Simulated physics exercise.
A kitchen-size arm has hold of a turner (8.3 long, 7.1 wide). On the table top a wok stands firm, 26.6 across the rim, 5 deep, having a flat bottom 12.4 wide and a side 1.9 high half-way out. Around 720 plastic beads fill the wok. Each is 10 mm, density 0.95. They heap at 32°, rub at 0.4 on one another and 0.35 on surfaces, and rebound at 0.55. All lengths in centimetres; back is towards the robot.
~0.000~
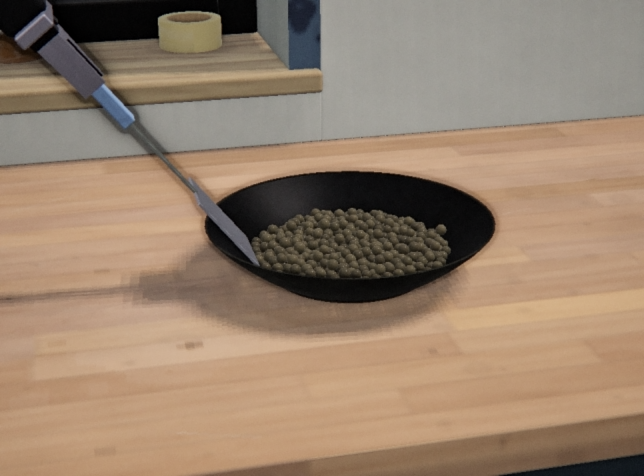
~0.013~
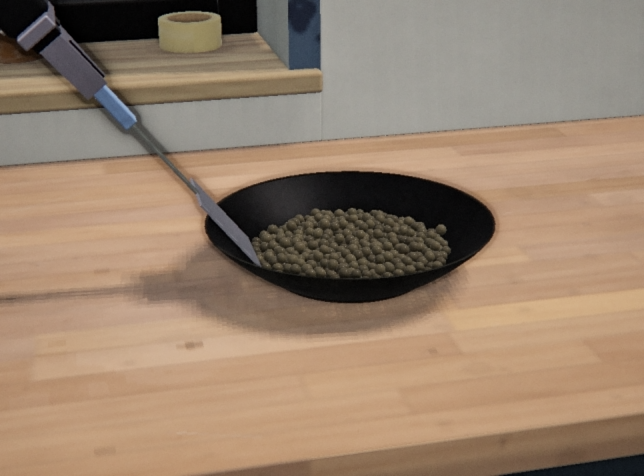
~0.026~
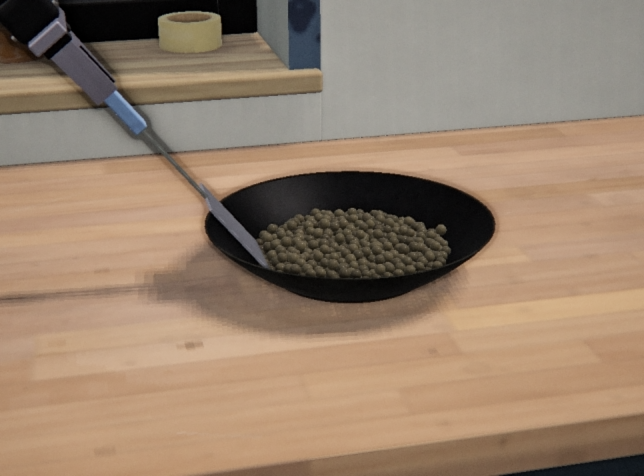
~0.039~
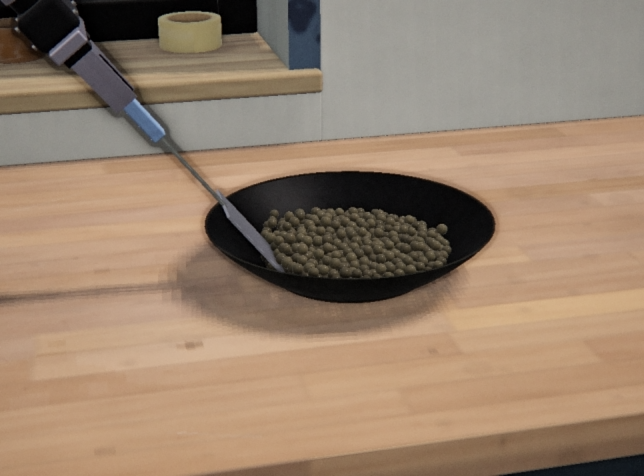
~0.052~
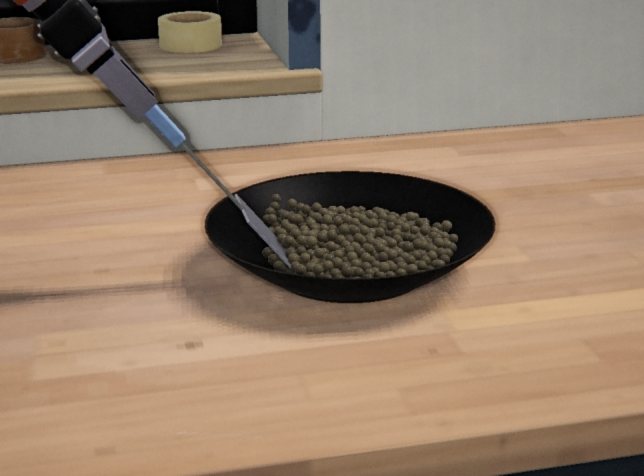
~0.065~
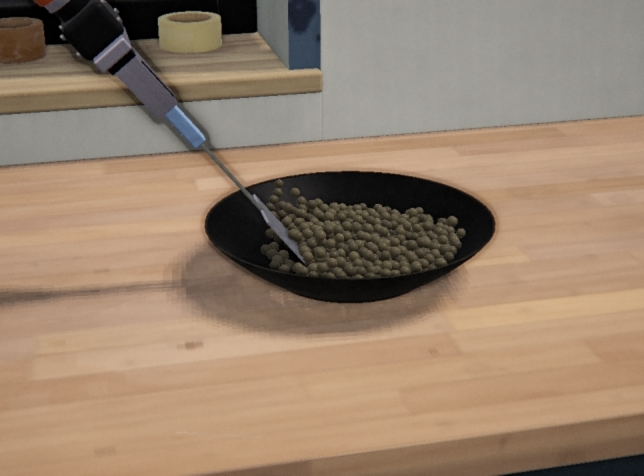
The clip opens on a robot arm holding a turner, its blade resting inside the left side of a black wok of greyish-brown beads on a wooden table top. After barely moving at first, the blade slides rightward into the beads, pushing some right while a few shift behind it.
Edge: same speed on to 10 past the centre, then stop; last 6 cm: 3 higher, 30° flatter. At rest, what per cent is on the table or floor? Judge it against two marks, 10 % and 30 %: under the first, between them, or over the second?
Over the second, so above 30 %.
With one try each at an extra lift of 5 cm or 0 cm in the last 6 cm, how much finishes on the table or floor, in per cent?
I'd say close to 35 percent for the first and close to 35 percent for the second.
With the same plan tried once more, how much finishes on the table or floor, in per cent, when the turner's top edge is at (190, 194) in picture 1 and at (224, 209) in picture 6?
It works out to about 20 %, more or less.
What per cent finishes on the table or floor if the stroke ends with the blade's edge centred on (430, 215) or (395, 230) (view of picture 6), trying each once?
Around 25 per cent for the first try and 10 per cent for the second.
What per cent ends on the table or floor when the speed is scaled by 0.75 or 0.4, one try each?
I'd say near 30 and then near 20 per cent.
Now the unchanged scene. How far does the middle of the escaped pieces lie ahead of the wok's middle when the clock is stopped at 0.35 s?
Roughly 26 cm.
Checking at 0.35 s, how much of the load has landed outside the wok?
Roughly 15 per cent.
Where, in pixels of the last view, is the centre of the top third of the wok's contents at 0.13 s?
I'd say close to (403, 220).
By 0.10 s, sloping 52°, highest piece 7 above the table; 719 in the wok, 2 on the blade or in flight.
By 0.13 s, sloping 45°, highest piece 8 above the table; 717 in the wok, 4 on the blade or in flight.
By 0.35 s, sloping 22°, highest piece 16 above the table; 437 in the wok, 123 on the table or floor, 161 on the blade or in flight.
By 1.40 s, sloping 22°, highest piece 6 above the table; 437 in the wok, 284 on the table or floor.
Final count, 437 in the wok, 284 on the table or floor. That is 39 % on the table or floor.
